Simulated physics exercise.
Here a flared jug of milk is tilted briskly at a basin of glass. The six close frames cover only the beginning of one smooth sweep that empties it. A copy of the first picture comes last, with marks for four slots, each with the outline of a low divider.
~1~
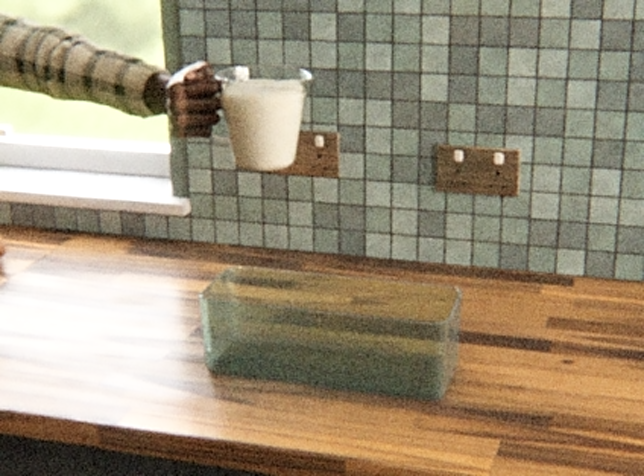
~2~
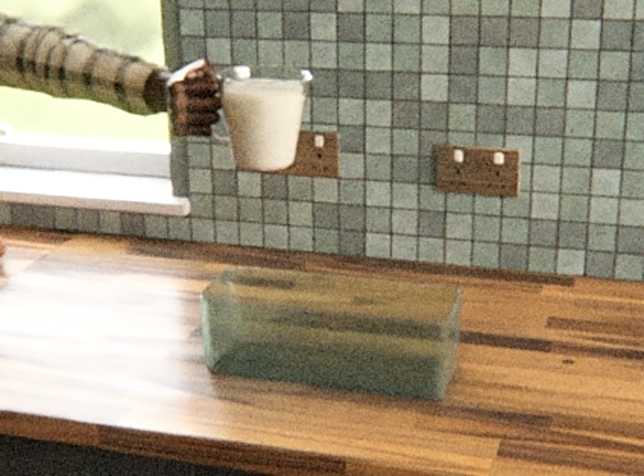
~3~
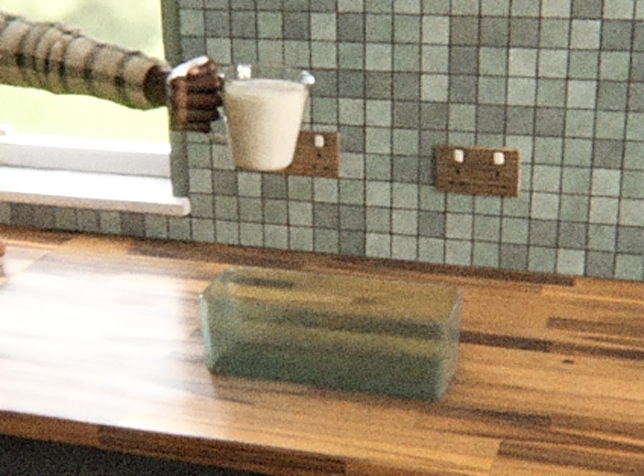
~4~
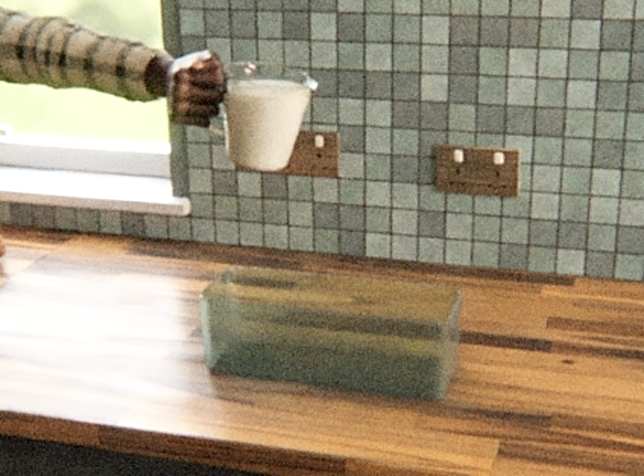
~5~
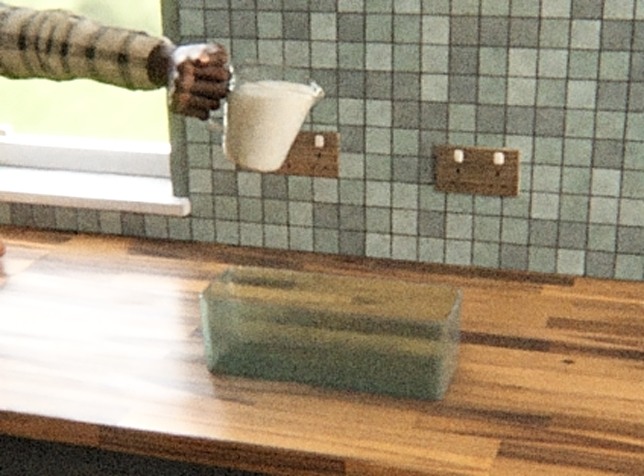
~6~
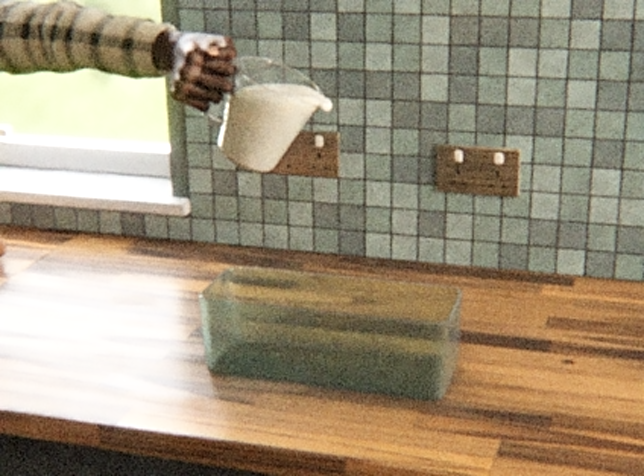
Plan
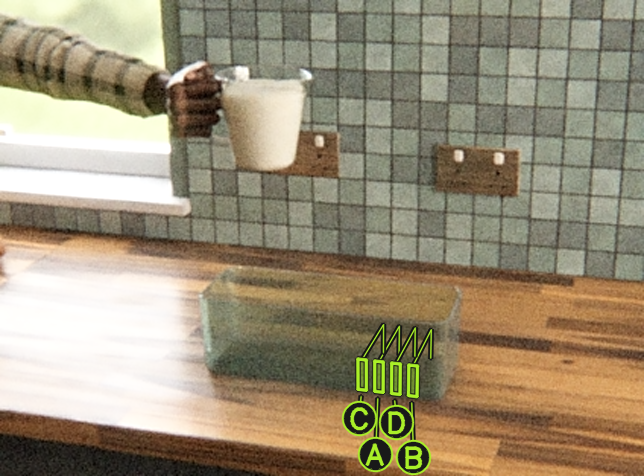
A jug of milk held above a glass basin tilts right until milk reaches its lip.
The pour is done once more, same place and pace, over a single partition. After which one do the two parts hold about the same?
Choose A.
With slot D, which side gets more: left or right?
The left one.
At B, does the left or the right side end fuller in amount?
The left side.
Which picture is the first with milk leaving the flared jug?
In picture 6.
On the marked copy, A at (377, 398); B at (411, 402); C at (361, 396); D at (394, 400).
If A is chosen, about 47 % ends left of the wall and 51 % right of it.
If B is chosen, about 92 % ends left of the wall and 5 % right of it; 4 % is lost outside.
If C is chosen, about 18 % ends left of the wall and 80 % right of it.
If D is chosen, about 82 % ends left of the wall and 13 % right of it; 5 % is lost outside.
